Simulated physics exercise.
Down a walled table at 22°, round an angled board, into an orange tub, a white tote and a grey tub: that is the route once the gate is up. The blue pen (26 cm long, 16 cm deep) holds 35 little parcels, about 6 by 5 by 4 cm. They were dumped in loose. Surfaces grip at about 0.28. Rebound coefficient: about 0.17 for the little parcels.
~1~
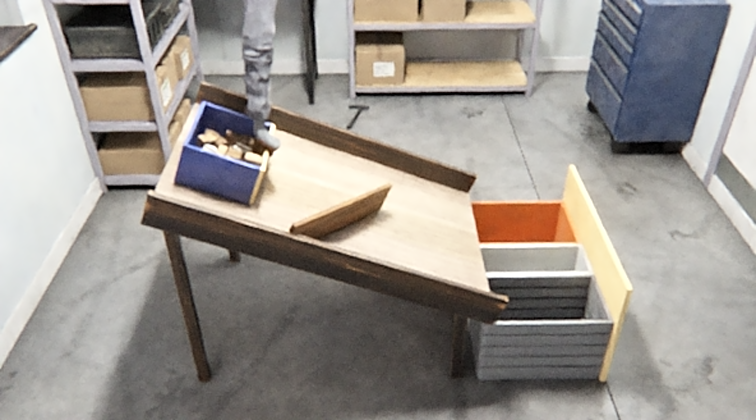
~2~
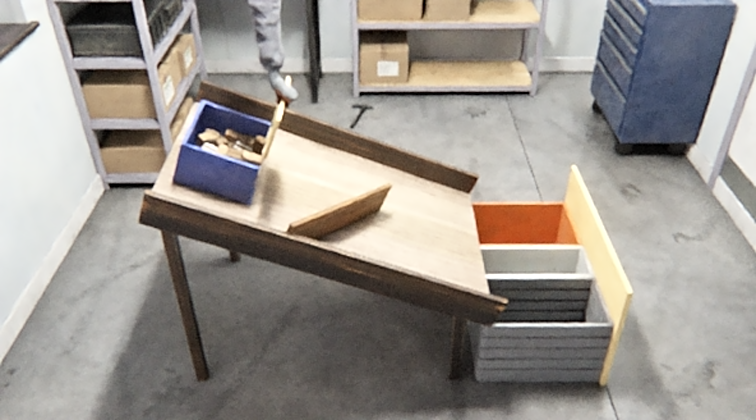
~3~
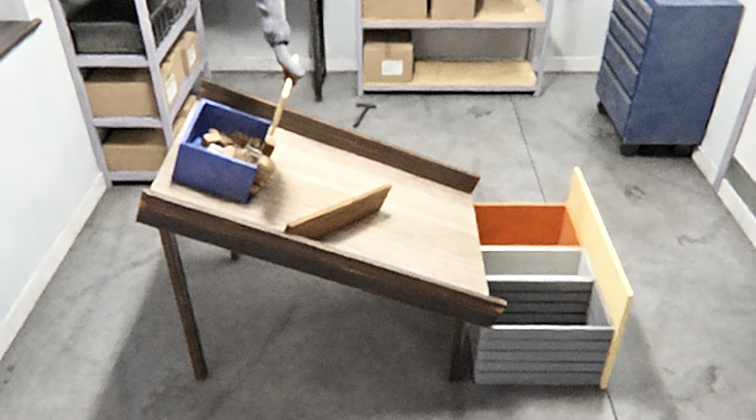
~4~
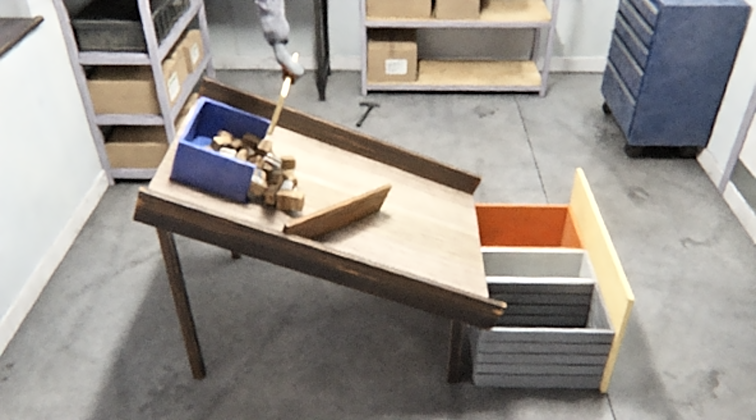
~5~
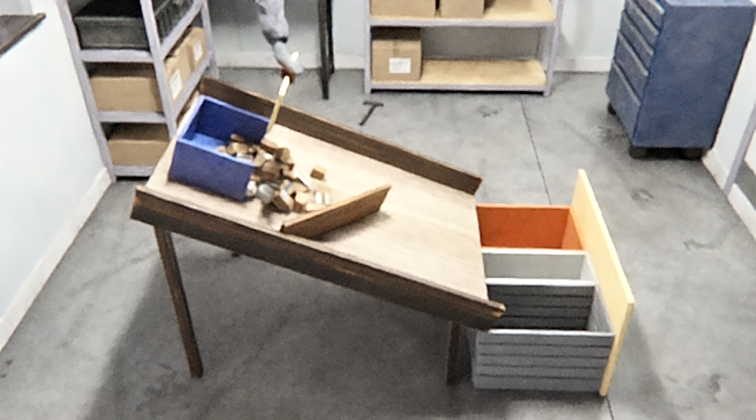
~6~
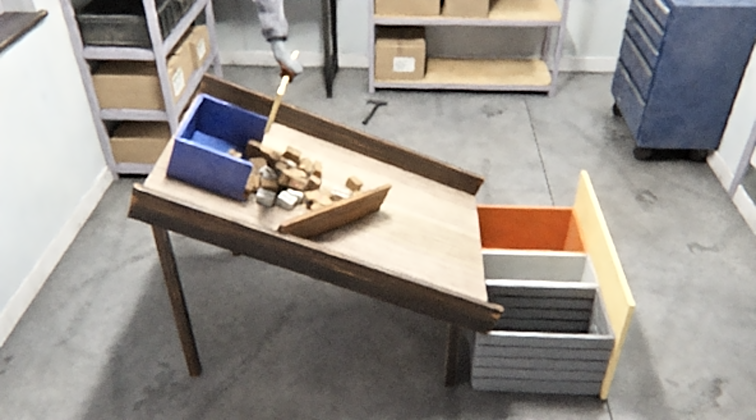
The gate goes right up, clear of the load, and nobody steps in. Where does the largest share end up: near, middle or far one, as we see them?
Look in the farthest one, the orange tub.
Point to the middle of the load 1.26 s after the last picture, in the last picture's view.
At about (507, 242).
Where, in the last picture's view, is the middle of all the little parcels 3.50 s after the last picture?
Around (517, 283).
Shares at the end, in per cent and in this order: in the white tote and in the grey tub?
About 0 and 0 per cent.
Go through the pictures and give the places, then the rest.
In the first frame (each is followed by its nearest rim corner in this view; the camera moves round a little), blue pen, (187, 145); orange tub, (472, 244); none out.
Blue pen, (186, 144), in the second frame.
Blue pen, (184, 143); 6 out, in the third frame.
Blue pen, (183, 141); 13 out, the lowest parcel at (289, 190), in the fourth frame.
Blue pen, (181, 140); 21 out, in the fifth frame.
Blue pen, (179, 138); orange tub, (475, 249); 28 out, in the sixth frame.
Then, 0.56 s after the last picture, 1 in the orange tub and 34 on the slope.
Then, 1.26 s after the last picture, 19 in the orange tub and 16 on the slope.
Then, 2.24 s after the last picture, 21 in the orange tub and 14 on the slope.
Outcome (3.50 s after the last picture), 22 in the orange tub and 13 on the slope.
